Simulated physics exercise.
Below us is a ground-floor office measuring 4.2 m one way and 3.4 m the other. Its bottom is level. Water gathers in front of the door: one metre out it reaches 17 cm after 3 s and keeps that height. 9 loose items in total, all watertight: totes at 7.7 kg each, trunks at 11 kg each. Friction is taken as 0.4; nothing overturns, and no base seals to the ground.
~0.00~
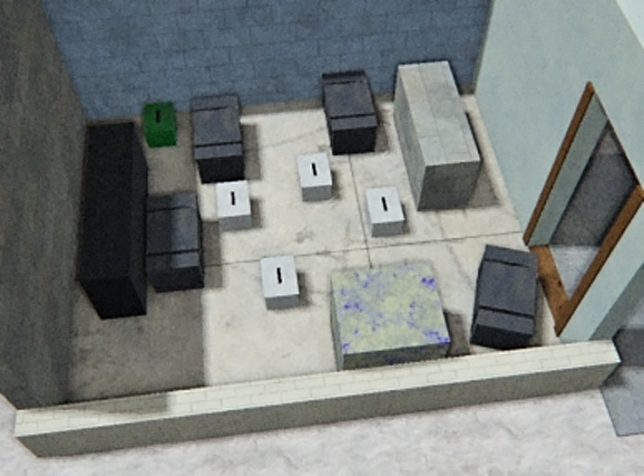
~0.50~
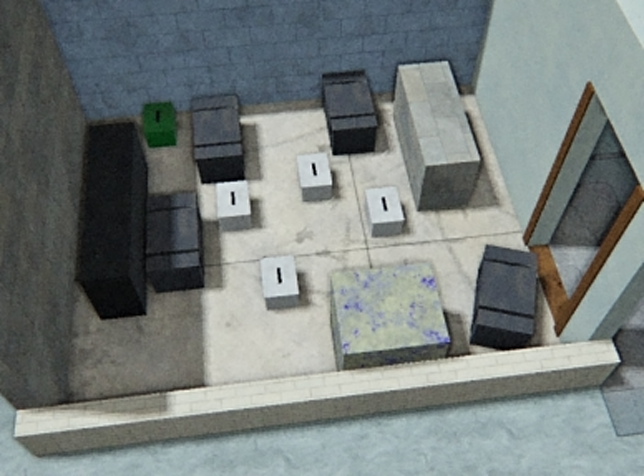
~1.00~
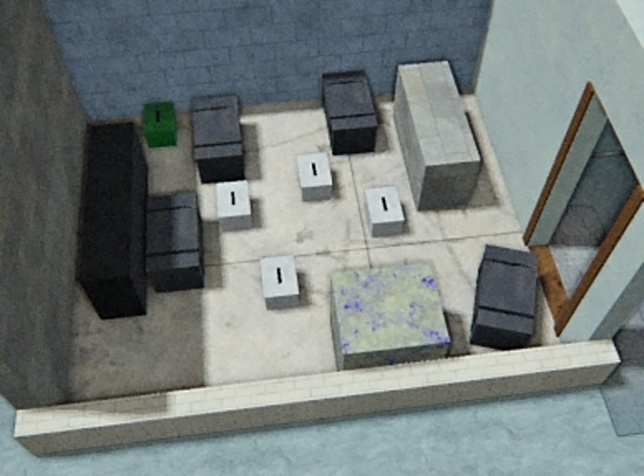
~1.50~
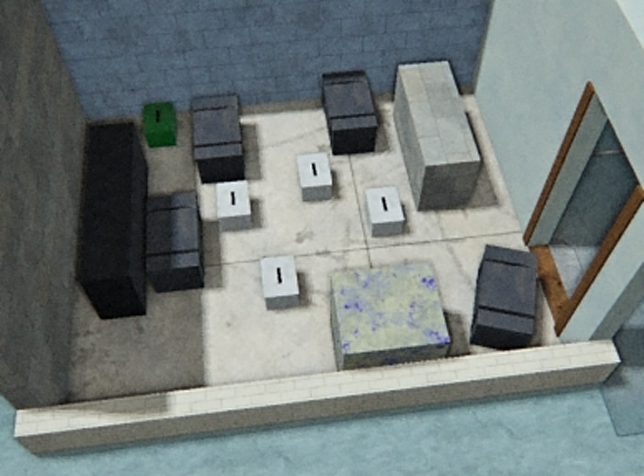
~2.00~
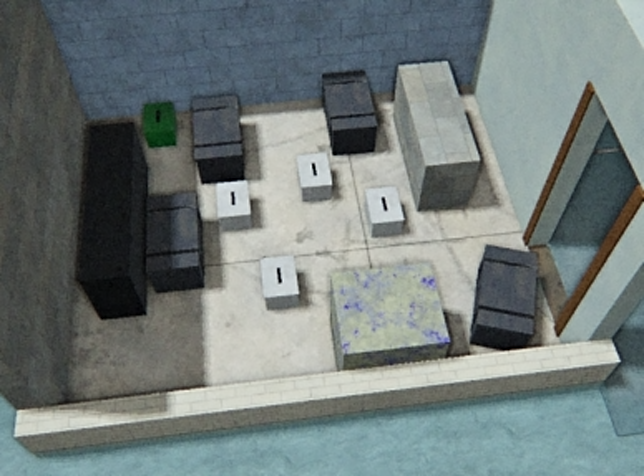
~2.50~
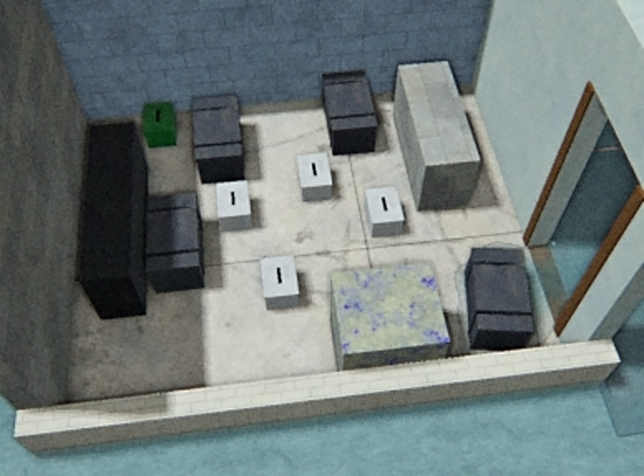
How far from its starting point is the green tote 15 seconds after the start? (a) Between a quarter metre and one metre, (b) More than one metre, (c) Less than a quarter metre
a.
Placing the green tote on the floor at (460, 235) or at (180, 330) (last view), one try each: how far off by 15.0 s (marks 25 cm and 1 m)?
The first start leaves it well away, the second leaves it slightly displaced.
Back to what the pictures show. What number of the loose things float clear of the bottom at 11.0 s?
My tally comes to 4.
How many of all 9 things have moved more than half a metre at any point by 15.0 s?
Tally: 7.
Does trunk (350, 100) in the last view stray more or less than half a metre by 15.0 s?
I'd say beneath it.
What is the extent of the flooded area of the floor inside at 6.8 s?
Near 9.0 m2 in all.
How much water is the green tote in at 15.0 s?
Depth: About 12 cm.
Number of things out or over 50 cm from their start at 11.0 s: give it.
At that moment it comes to 4.
After 3.5 s the green tote is near (158, 117), 0.0 m from its start, aground; 0 afloat.
After 6.8 s the green tote is near (158, 117), 0.0 m from its start, aground; 1 afloat.
After 11.0 s the green tote is near (120, 115), 0.4 m from its start, aground; 4 afloat.
After 15.0 s the green tote is near (102, 121), 0.6 m from its start, afloat; 9 afloat.
